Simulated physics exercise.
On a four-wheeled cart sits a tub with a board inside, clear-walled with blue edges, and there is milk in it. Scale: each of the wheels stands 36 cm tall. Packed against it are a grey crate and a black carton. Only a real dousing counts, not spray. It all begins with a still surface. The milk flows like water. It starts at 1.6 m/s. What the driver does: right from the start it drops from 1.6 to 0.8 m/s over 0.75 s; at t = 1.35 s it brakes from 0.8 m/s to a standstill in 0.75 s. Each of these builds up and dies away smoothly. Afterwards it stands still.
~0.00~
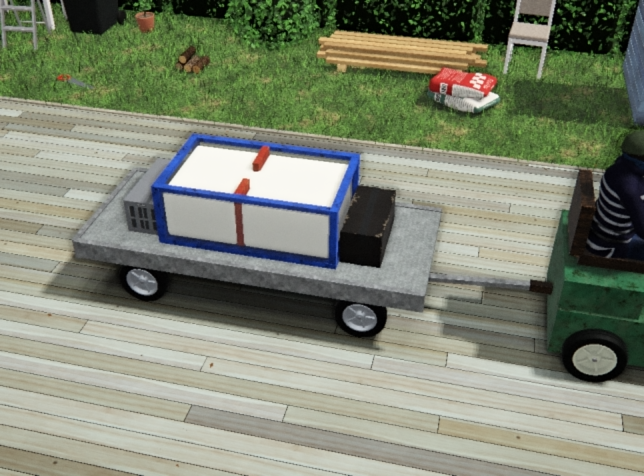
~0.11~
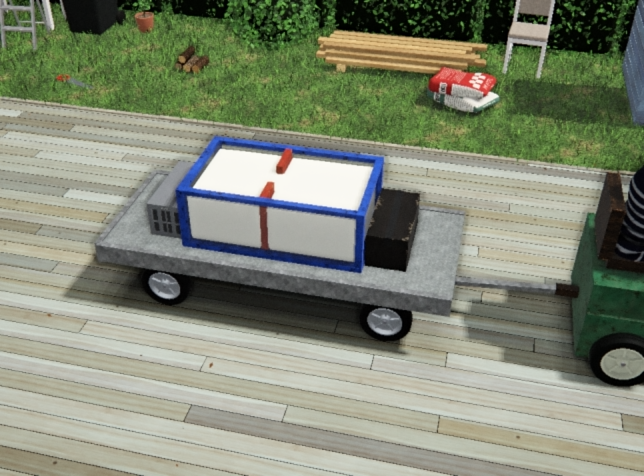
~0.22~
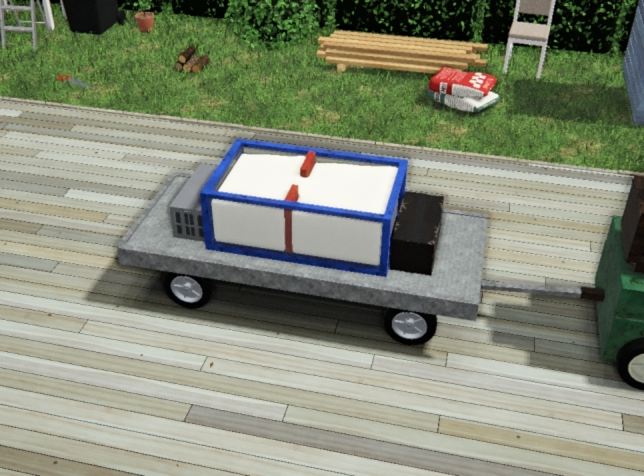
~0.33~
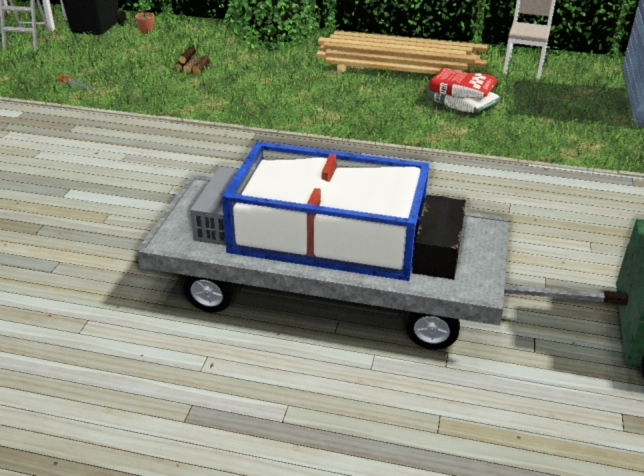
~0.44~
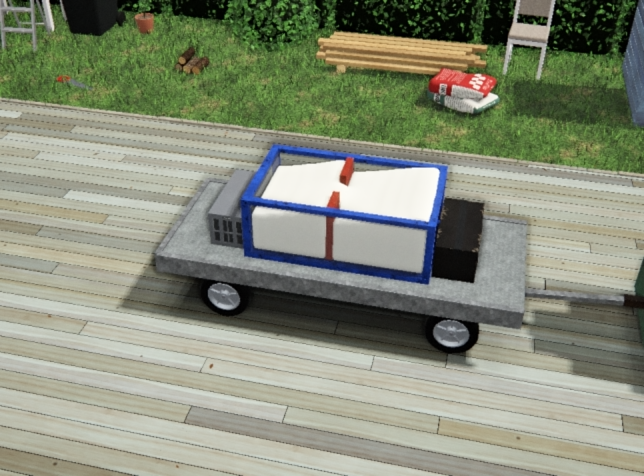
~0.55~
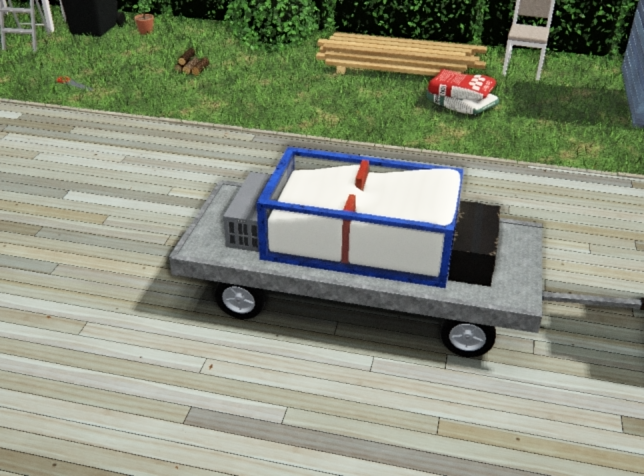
The video shows a green vehicle with a driver towing a grey cart rightward across wooden decking, the vehicle leaving view as the cart slows and white liquid in its blue-edged tub sinks at the left, sloping up rightward.
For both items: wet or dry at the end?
The grey crate escapes the spill and the black carton gets doused.
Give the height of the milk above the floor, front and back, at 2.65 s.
Front 34 cm, back 32 cm.
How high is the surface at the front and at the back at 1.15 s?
Front 34 cm, back 34 cm.
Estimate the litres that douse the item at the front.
About 2 L.
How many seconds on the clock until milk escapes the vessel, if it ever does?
Near 0.9 s.
After 1.15 s the surface is 33 cm up at the front and 33 cm at the back; 1 per cent is out, over the front.
After 1.85 s the surface is 38 cm up at the front and 29 cm at the back; 1 per cent is out, over the front.
After 2.65 s the surface is 35 cm up at the front and 32 cm at the back; 1 per cent is out, over the front.
After 5.09 s 1 per cent is out, over the front; the grey crate has caught nothing and the black carton 2 litres.
